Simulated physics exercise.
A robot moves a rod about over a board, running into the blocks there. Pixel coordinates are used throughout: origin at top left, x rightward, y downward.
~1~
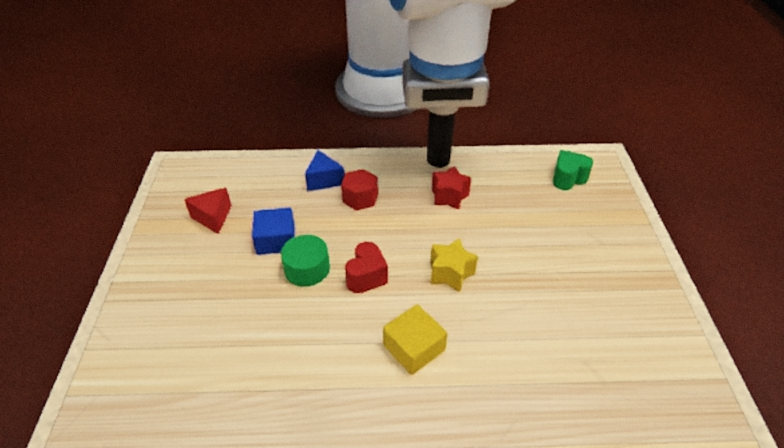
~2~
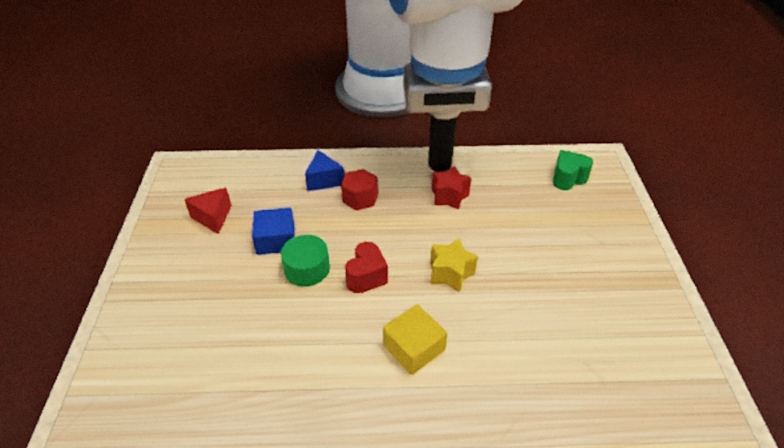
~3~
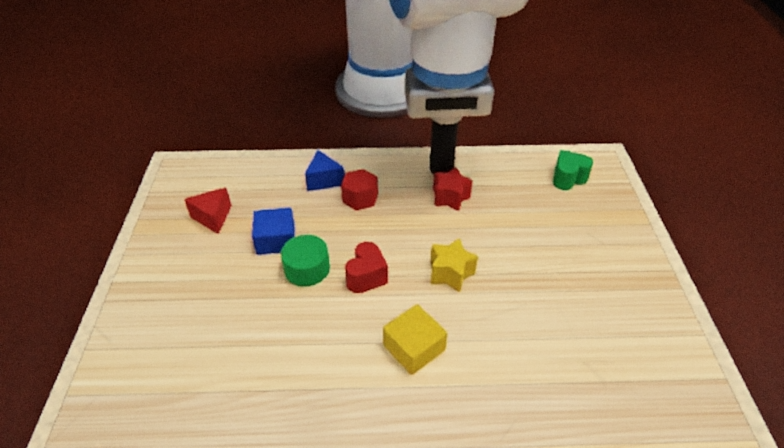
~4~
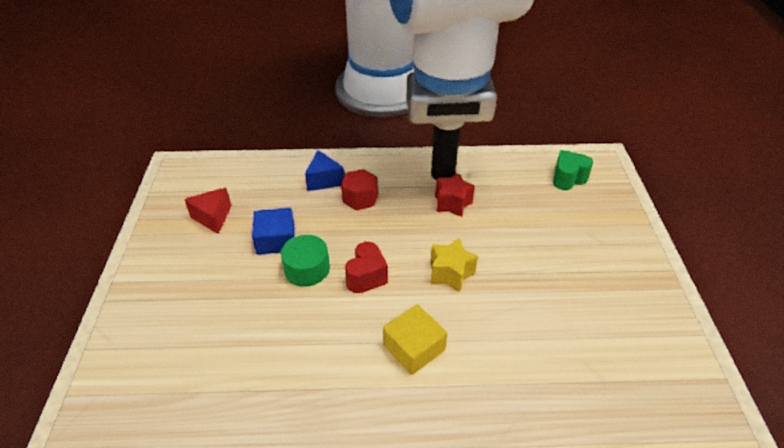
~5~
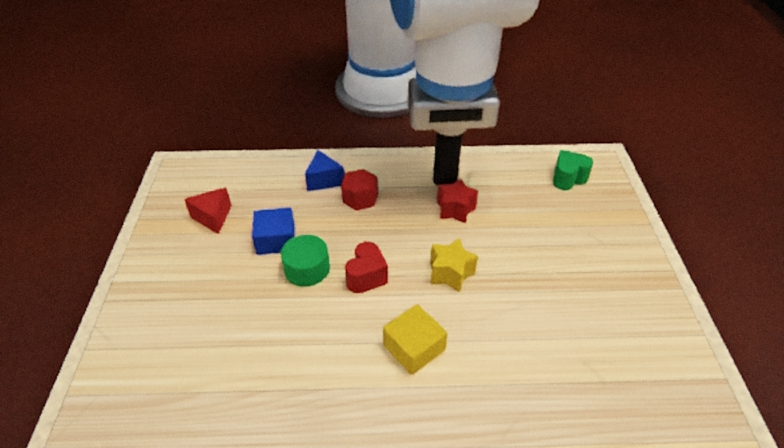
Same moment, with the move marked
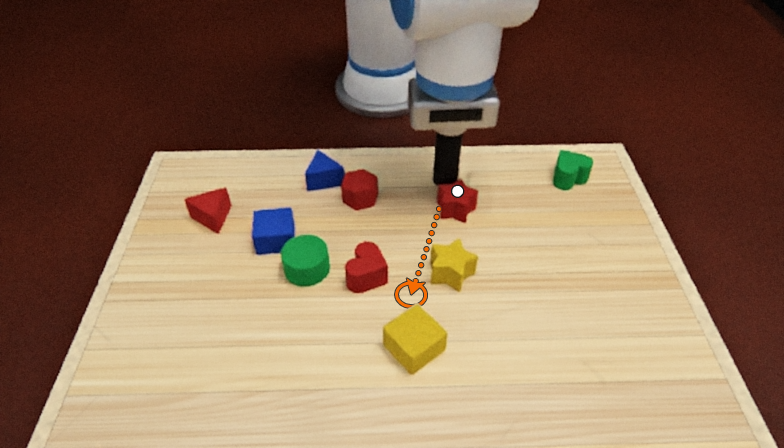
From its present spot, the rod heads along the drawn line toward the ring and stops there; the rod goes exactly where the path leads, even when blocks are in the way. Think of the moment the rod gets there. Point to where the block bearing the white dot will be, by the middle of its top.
The point I'd pick in the picture is (465, 209).
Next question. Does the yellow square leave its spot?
No
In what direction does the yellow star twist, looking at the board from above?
Viewed from above: Anti-clockwise.
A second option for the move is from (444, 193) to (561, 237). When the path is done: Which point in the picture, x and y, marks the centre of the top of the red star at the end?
It will likely be found at (474, 206).
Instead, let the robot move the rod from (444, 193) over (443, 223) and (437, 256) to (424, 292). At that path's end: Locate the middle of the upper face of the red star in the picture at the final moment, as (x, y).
It comes to (474, 218).
Path on the board, straight from (444, 193) to (411, 295); the dot is on the red star.
What follows on the original path. One third of the way, rod (435, 213); red star (465, 209), turned 55° anticlockwise.
Two thirds of the way, rod (425, 246); yellow star (454, 258), turned 10° anticlockwise; red star (465, 209), turned 60° anticlockwise.
At the end, rod (412, 284); red heart in place; yellow square in place; yellow star (454, 265), turned 55° anticlockwise; red star (465, 209), turned 60° anticlockwise.
